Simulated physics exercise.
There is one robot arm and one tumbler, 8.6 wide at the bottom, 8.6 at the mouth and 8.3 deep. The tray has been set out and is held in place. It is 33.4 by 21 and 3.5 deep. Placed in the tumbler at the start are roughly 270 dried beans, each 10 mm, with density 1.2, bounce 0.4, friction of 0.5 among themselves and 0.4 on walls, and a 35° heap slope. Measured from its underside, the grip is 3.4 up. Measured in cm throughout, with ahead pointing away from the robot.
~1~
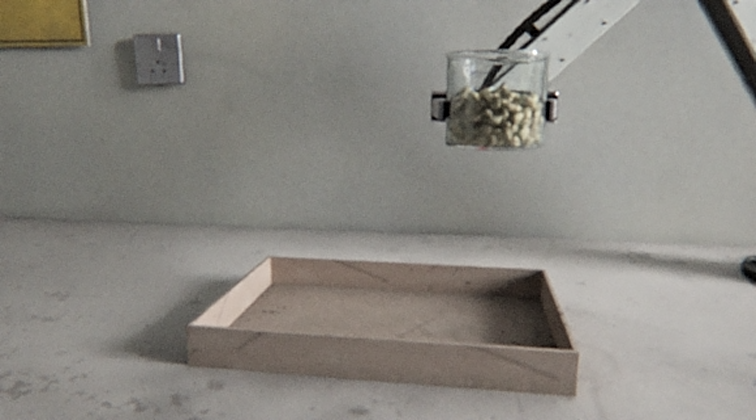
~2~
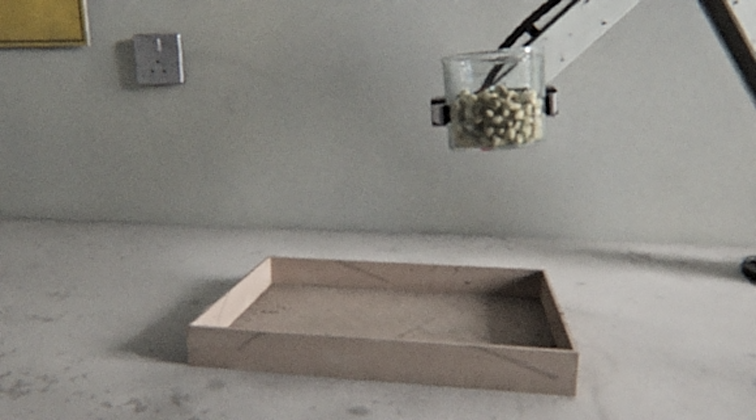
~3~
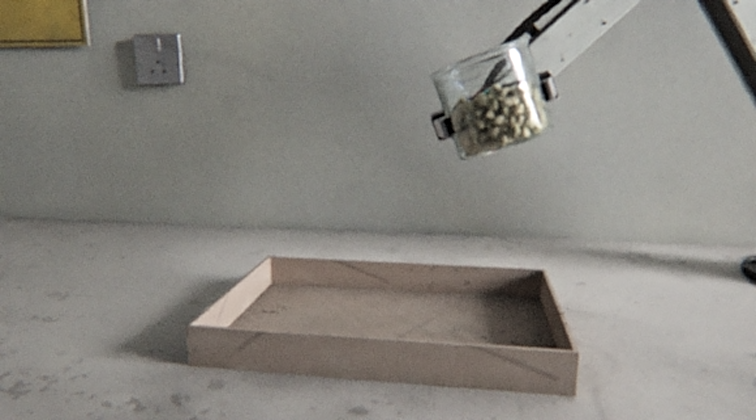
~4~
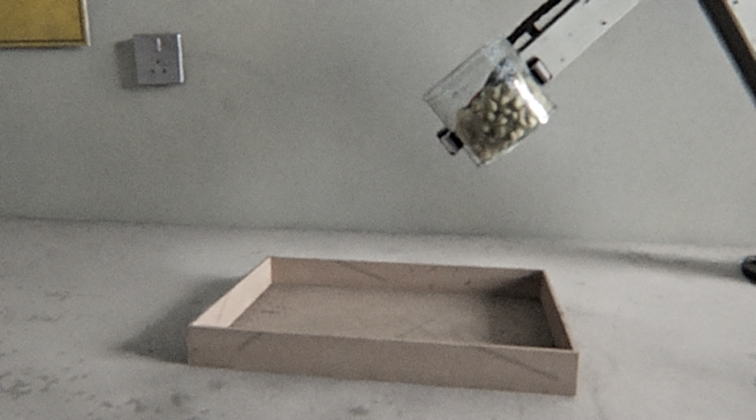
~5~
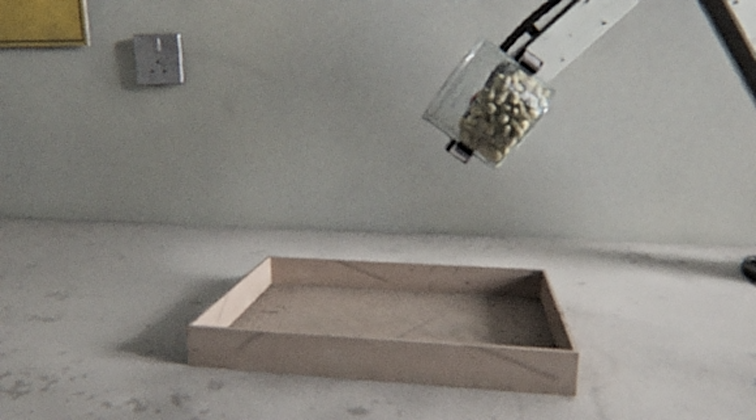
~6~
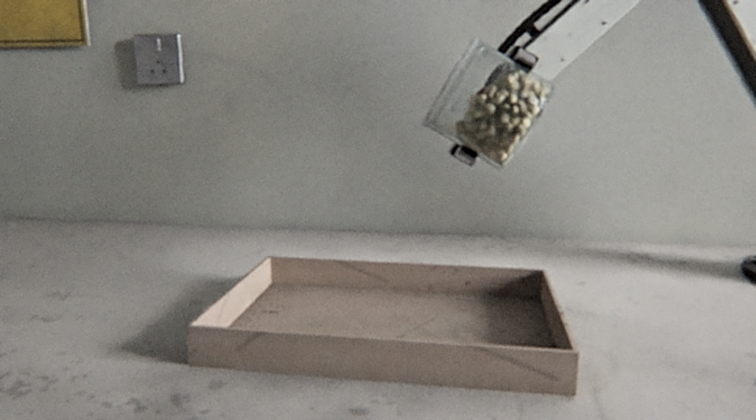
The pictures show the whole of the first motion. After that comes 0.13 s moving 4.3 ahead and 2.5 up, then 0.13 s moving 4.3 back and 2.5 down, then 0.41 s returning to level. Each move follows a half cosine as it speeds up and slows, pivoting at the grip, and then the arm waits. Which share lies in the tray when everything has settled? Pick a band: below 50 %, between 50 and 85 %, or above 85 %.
The share falls below 50 %.
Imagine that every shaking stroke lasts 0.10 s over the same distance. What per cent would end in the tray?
It would be some 50 %.
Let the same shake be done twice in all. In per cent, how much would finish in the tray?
Estimate for that case: 40 %.
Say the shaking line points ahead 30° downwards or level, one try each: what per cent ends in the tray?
First try about 5 %, second try about 15 %.
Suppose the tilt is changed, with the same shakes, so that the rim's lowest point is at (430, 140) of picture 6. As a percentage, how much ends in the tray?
About 55 %.
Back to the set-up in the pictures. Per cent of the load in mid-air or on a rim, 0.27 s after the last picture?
Around 18 per cent of the load.
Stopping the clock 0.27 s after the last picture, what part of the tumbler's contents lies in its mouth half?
45 %.
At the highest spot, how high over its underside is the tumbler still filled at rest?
Roughly 6.5 cm.
Then, 0.27 s after the last picture, tilted 60° forward, highest piece 24 above the table; 222 in the tumbler, 49 in flight or on a rim.
Then, 0.54 s after the last picture, tilted 14° forward, highest piece 27 above the table; 212 in the tumbler, 58 in the tray, 1 in flight or on a rim.
Then, 0.87 s after the last picture, level, highest piece 26 above the table; 212 in the tumbler, 59 in the tray.
Then, 1.92 s after the last picture, level, highest piece 26 above the table; 212 in the tumbler, 59 in the tray.
Final count, 212 in the tumbler, 59 in the tray. That is 22 % in the tray.
